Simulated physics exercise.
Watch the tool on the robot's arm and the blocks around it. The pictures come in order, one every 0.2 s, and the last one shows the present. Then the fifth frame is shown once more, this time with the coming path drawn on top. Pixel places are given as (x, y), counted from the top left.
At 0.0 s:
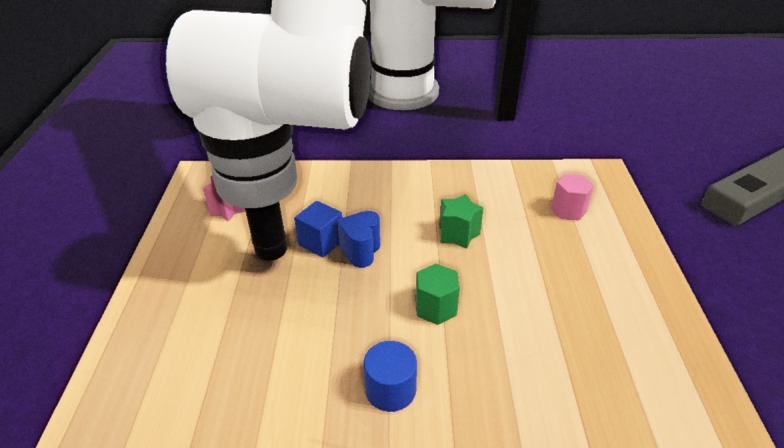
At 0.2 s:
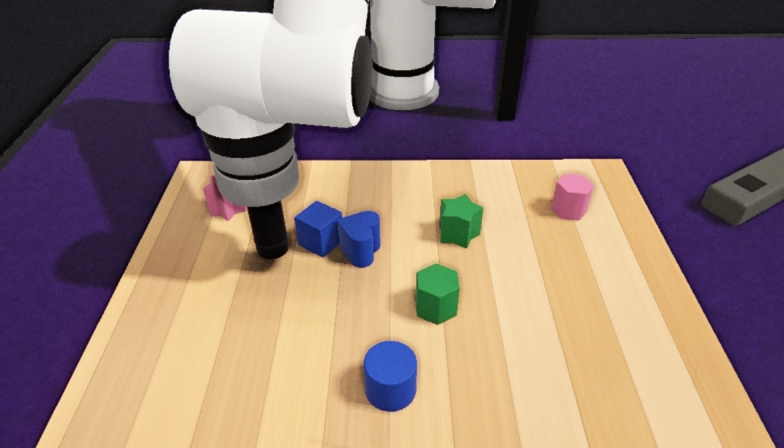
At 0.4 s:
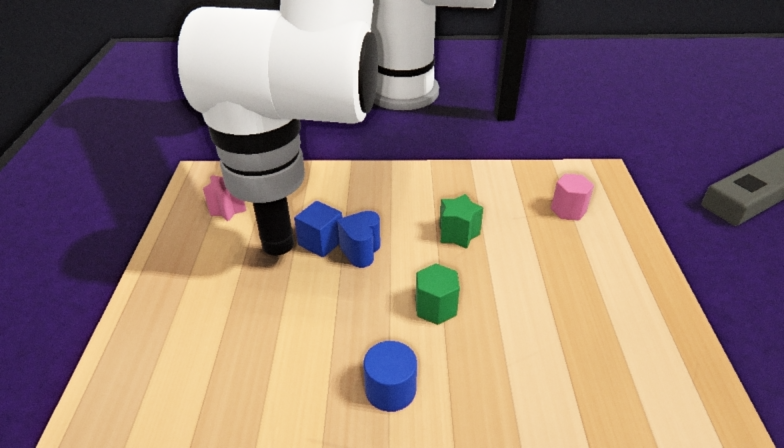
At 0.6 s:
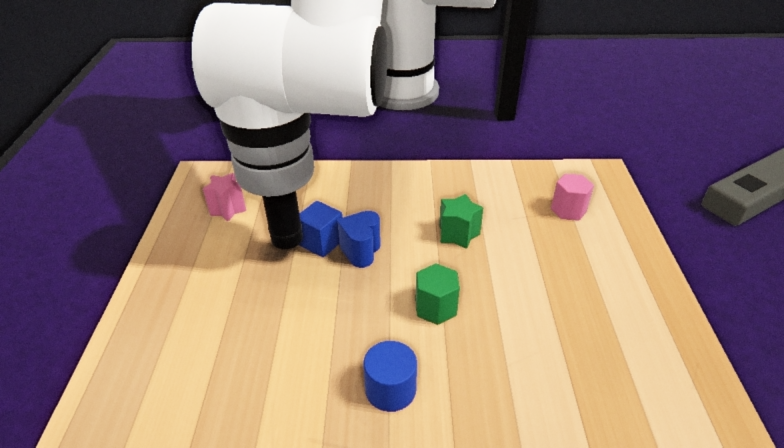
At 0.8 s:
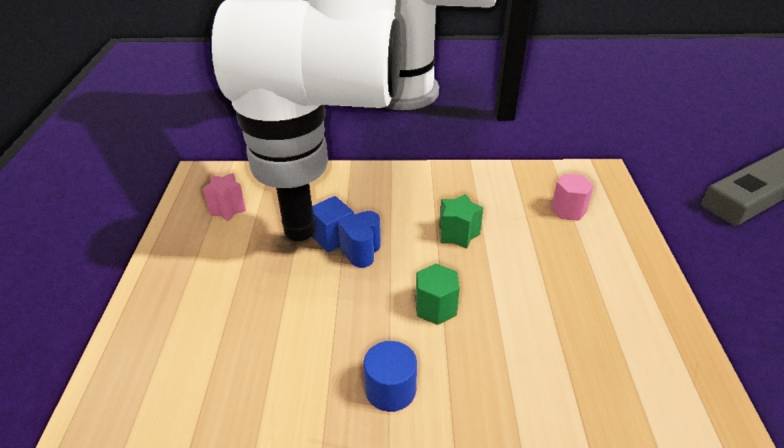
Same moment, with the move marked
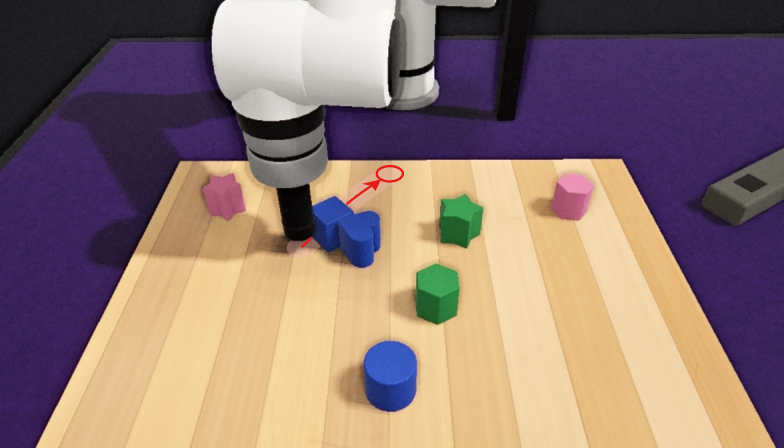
A white robot arm with a black tool tip reaches over a striped wooden board on a purple surface, seen from above at an angle by a still camera. Beside the tool sit a blue cube and heart-shaped block, with green and pink blocks behind and to the right, another pink at far left, and a blue cylinder in front. The tool slides rightward and nudges the cube slightly right.
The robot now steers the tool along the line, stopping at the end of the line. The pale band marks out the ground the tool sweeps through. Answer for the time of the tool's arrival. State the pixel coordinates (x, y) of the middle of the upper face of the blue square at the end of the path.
If I read the scene right, the answer is (361, 195).
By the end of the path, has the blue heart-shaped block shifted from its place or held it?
Stays put.
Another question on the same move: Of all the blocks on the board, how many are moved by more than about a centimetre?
It should be one, as far as I can tell.
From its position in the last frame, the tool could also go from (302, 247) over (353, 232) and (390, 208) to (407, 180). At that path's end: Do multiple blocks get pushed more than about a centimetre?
No
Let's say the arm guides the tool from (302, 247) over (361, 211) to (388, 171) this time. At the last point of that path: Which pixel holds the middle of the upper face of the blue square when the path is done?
At pixel (390, 191).
The line goes from (302, 247) via (345, 205), ending at (390, 174).
On the path given first. One third of the way, tool at (330, 204); blue square at (360, 195), turned 65° clockwise.
Two thirds of the way, tool at (359, 179); blue square at (361, 195), turned 70° clockwise.
At the end, tool at (390, 160); blue square at (361, 195), turned 70° clockwise; blue heart-shaped block unmoved.
